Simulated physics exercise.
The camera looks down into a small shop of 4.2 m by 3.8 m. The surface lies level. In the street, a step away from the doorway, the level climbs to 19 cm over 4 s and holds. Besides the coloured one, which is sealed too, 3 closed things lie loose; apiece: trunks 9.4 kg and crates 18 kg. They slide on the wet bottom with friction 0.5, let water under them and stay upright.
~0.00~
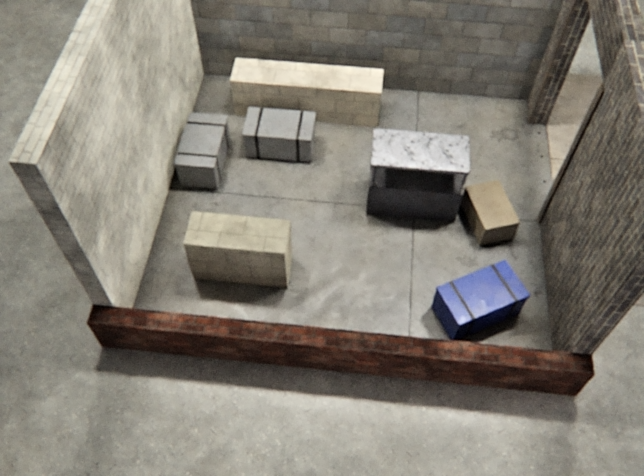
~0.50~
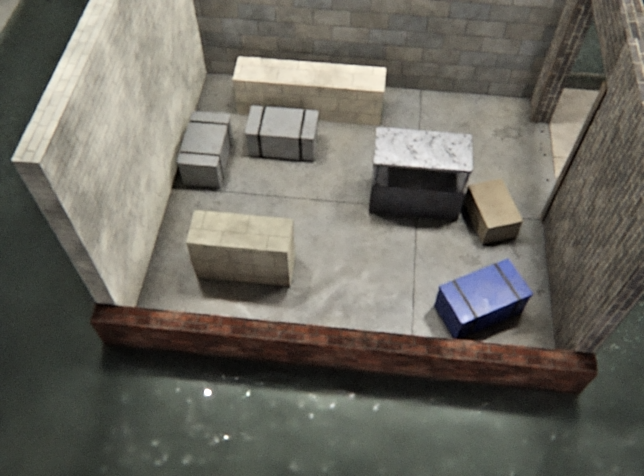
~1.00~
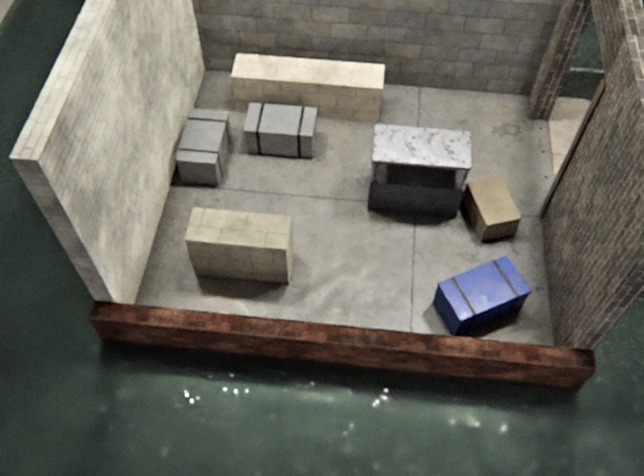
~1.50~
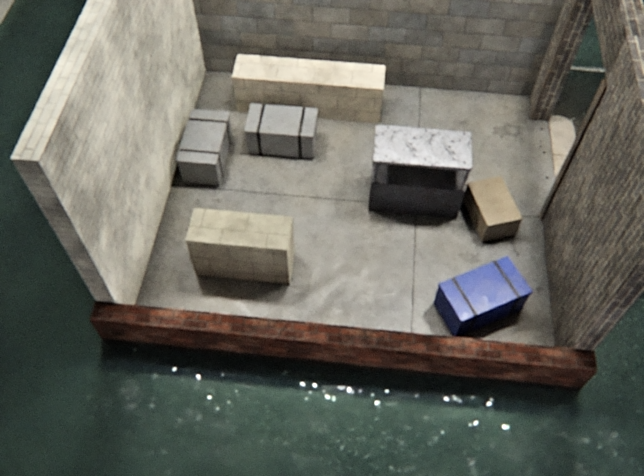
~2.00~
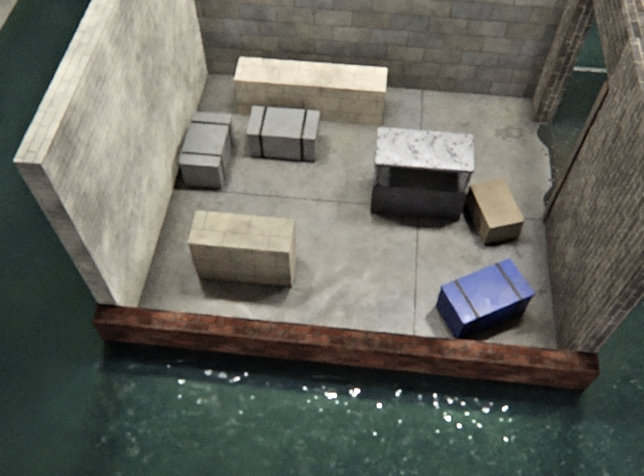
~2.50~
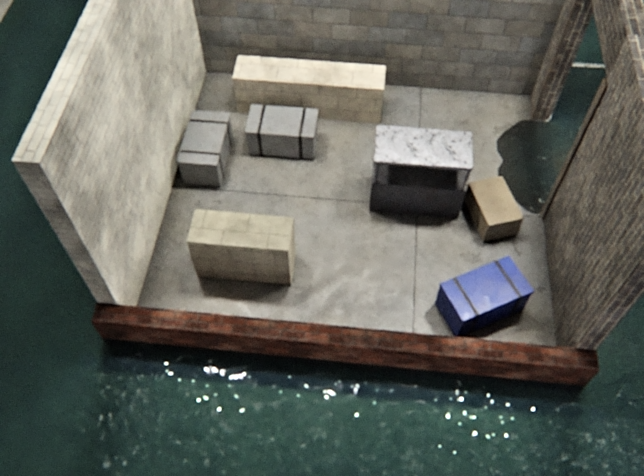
Dark green water covers the street around a small shop, then spreads in through the doorway.
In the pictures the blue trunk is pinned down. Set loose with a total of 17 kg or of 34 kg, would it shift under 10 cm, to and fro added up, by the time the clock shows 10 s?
For it, the smaller load will do.
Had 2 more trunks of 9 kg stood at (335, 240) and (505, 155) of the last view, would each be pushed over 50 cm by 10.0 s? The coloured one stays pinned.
In turn: Under, more.
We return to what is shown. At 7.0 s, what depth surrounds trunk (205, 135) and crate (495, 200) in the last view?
Roughly 7 and 4 cm.
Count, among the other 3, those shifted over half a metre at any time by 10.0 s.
That makes 2.
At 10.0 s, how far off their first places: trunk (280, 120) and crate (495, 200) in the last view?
In turn: 140 cm, 50 cm.
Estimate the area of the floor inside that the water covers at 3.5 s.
About 2.0 m2.
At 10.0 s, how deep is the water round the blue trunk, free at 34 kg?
About 3 cm.
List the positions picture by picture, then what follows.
The blue trunk at (483, 291), on the bottom; water covers 0.0 m2; 0 of 4 have shifted, in the first picture.
The blue trunk at (486, 290), on the bottom; 0.0 m2 under water; 0 of 4 have shifted, in the second picture.
The blue trunk at (485, 287), on the bottom; water covers 0.0 m2; 0 of 4 have shifted, in the third picture.
The blue trunk at (485, 288) rests on the ground; 0.0 m2 under water; 0 of 4 have shifted, in the fourth picture.
The blue trunk at (488, 290), on the bottom; 0.0 m2 under water; 0 of 4 have shifted, in the fifth picture.
The blue trunk at (487, 287) rests on the ground; water covers 0.5 m2; 0 of 4 have shifted, in the sixth picture.
After 3.5 s the blue trunk would be 0 cm from its start with 17 kg and 0 cm from its start with 34 kg; 0 cm of water round it then.
After 4.5 s the blue trunk would be 0 cm from its start with 17 kg and 0 cm from its start with 34 kg; 0 cm of water round it then.
After 7.0 s the blue trunk would be 1 cm from its start with 17 kg and 0 cm from its start with 34 kg; 1 cm of water round it then.
After 10.0 s the blue trunk would be 1 cm from its start with 17 kg and 0 cm from its start with 34 kg; 3 cm of water round it then.
